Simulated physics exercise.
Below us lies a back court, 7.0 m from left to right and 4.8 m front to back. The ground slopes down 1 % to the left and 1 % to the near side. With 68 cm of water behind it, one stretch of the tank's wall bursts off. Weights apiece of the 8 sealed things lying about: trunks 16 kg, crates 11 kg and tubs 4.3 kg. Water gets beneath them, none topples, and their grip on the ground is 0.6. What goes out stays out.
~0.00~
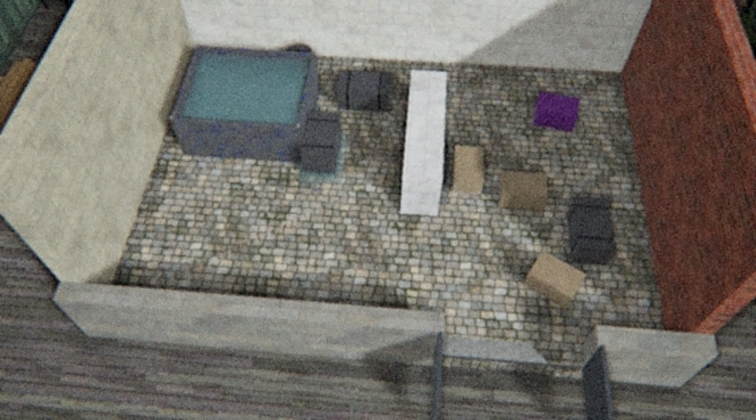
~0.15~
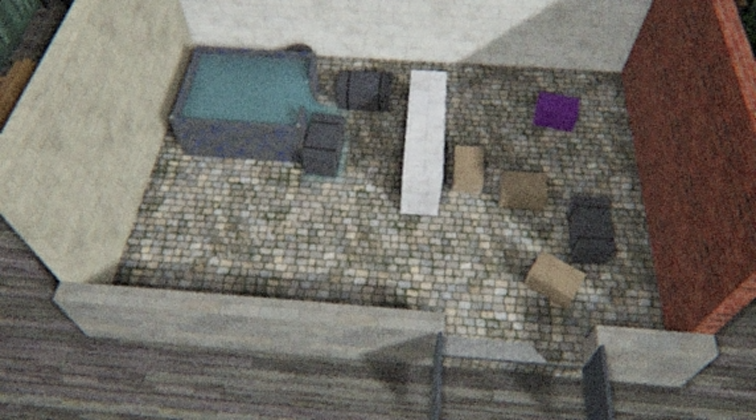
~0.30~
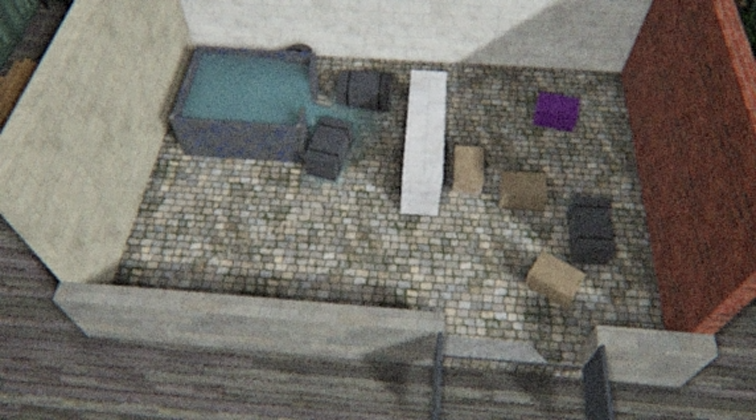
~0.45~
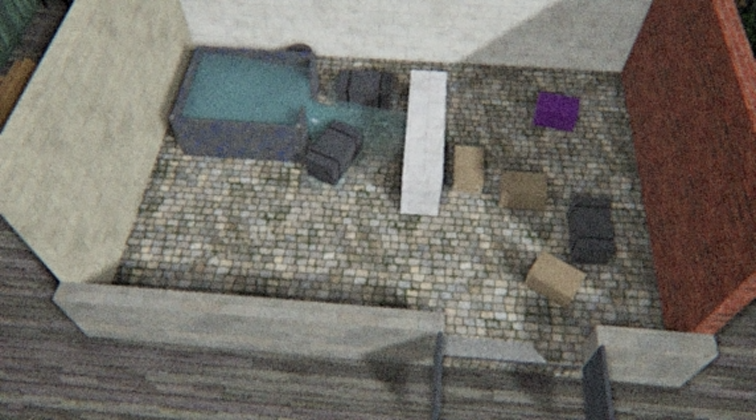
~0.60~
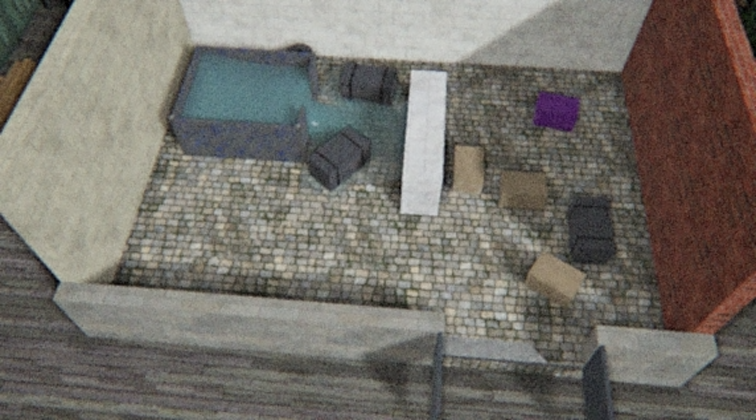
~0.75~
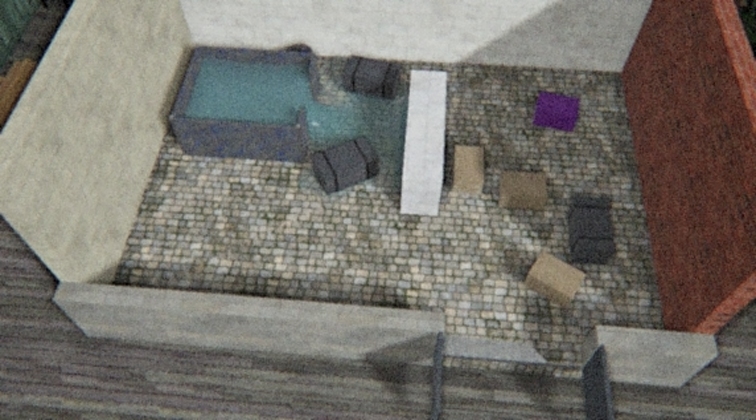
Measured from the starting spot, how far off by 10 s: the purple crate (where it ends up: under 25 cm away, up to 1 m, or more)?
The purple crate ends far away.
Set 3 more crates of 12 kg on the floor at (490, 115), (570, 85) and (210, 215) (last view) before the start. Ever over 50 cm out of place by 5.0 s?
In that order: Short of it, past it, under.
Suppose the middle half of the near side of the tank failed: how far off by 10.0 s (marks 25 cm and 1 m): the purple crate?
In that case the purple crate stays put.
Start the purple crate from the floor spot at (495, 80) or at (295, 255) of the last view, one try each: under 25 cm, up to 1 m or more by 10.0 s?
In that order: It ends far away; it ends far away.
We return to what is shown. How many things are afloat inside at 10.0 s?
I count 4.
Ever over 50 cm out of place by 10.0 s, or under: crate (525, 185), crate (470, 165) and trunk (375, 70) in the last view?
In that order: More, short of it, past it.
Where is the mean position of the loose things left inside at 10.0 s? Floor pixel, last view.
Around (405, 185).
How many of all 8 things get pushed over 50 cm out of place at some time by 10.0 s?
That makes 5.
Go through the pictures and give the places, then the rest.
The purple crate at (558, 105) rests on the ground; 2.4 m2 under water; 0 of 8 have shifted, in the first picture.
The purple crate at (558, 105) rests on the ground; water covers 2.9 m2; 0 of 8 have shifted, in the second picture.
The purple crate at (558, 105), on the bottom; 3.5 m2 under water; 1 of 8 have shifted, in the third picture.
The purple crate at (558, 105) rests on the ground; 4.2 m2 under water; 1 of 8 have shifted, in the fourth picture.
The purple crate at (558, 105) rests on the ground; water covers 4.9 m2; 2 of 8 have shifted, in the fifth picture.
The purple crate at (558, 105), on the bottom; water covers 5.6 m2; 2 of 8 have shifted, in the sixth picture.
After 2.0 s the purple crate is near (558, 105), 0.0 m from its start, aground; 0 of 8 are out; 0 afloat.
After 4.5 s the purple crate is near (574, 129), 0.5 m from its start, aground; 0 of 8 are out; 1 afloat.
After 7.0 s the purple crate is near (552, 174), 1.3 m from its start, afloat; 0 of 8 are out; 4 afloat.
After 10.0 s the purple crate is near (473, 220), 2.5 m from its start, afloat; 0 of 8 are out; 4 afloat.
